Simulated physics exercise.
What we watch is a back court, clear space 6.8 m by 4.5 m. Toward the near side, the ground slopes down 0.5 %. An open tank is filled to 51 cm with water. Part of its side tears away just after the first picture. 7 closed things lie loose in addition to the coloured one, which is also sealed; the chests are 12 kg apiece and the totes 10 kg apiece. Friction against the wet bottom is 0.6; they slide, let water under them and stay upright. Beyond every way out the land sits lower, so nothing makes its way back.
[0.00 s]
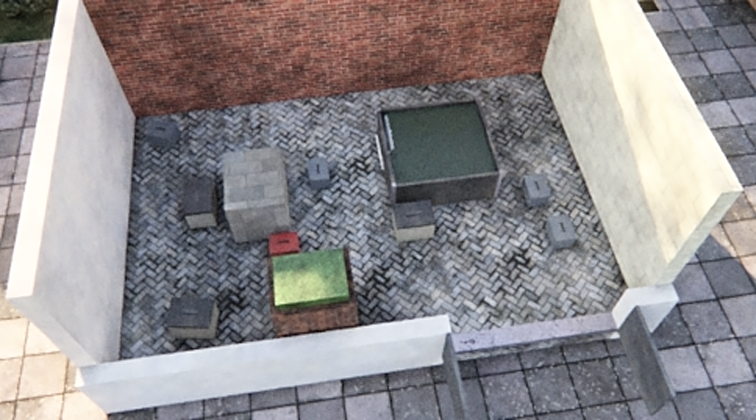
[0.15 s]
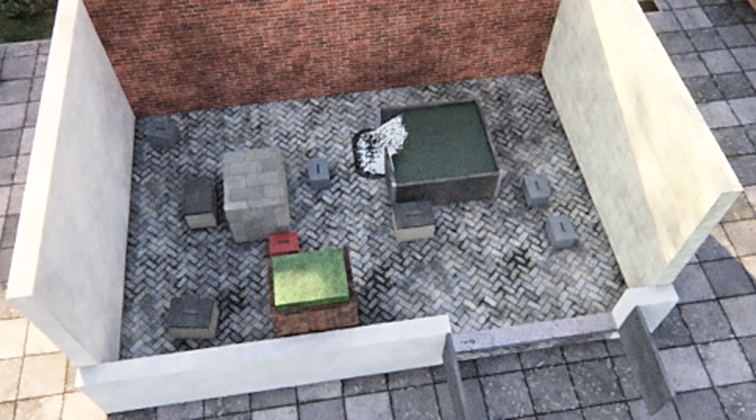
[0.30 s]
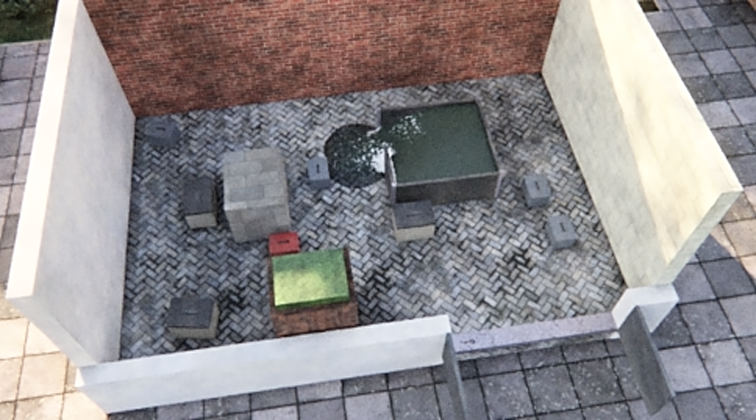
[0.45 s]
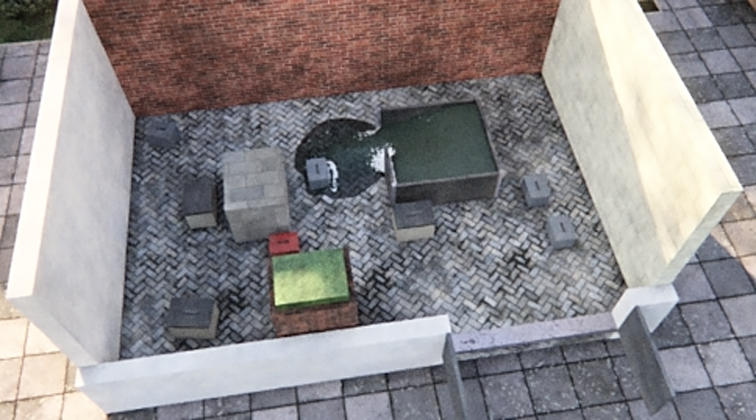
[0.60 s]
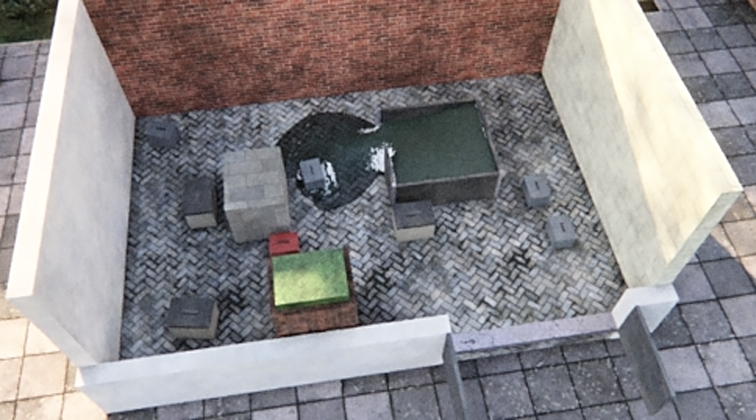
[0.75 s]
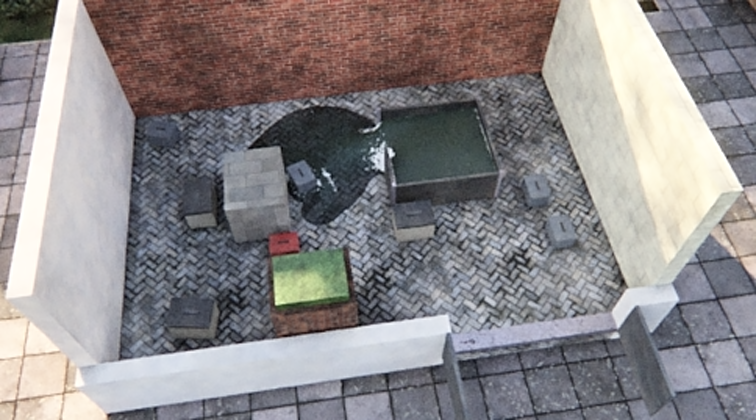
Water pouring from the left side of an open tank, spreading across a walled brick-paved court and shifting one small grey box.
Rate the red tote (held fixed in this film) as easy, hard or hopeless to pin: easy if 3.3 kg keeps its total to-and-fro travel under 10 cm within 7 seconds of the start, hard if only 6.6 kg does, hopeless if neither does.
It is hopeless.
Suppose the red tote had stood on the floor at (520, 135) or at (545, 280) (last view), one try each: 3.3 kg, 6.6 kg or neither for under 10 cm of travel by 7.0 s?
Order kept: Light pick works, light pick works.
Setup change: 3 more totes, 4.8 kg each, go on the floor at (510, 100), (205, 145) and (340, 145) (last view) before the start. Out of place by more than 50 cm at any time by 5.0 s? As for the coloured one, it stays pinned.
Results, in sequence: Not exceeded / exceeded / exceeded.
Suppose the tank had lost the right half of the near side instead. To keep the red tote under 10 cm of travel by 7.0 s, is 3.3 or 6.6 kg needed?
In that case the lighter mass suffices.
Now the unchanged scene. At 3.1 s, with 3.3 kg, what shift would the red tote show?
Shift: About 60 cm.
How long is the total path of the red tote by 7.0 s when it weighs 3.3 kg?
Around 120 centimetres in total.
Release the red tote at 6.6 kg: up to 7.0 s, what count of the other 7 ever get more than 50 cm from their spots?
Count: 3.
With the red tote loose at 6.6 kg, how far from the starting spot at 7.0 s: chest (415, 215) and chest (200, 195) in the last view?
So the first is off by 0 centimetres, the second by 60 centimetres.
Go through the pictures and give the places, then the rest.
The first picture shows the red tote at (284, 242), on the bottom; water covers 2.1 m2; 0 of 8 have shifted.
The second picture shows the red tote at (284, 242) rests on the ground; 2.5 m2 under water; 0 of 8 have shifted.
The third picture shows the red tote at (284, 242) rests on the ground; 3.1 m2 under water; 0 of 8 have shifted.
The fourth picture shows the red tote at (284, 242) rests on the ground; water covers 3.6 m2; 0 of 8 have shifted.
The fifth picture shows the red tote at (284, 242) rests on the ground; water covers 4.3 m2; 1 of 8 have shifted.
The sixth picture shows the red tote at (284, 242), on the bottom; water covers 5.2 m2; 1 of 8 have shifted.
After 1.4 s the red tote would be 8 cm from its start with 3.3 kg and 1 cm from its start with 6.6 kg; 3 cm of water round it then.
After 3.1 s the red tote would be 59 cm from its start with 3.3 kg and 31 cm from its start with 6.6 kg; 2 cm of water round it then.
After 4.9 s the red tote would be 61 cm from its start with 3.3 kg and 31 cm from its start with 6.6 kg; 4 cm of water round it then.
After 7.0 s the red tote would be 66 cm from its start with 3.3 kg and 15 cm from its start with 6.6 kg; 5 cm of water round it then.
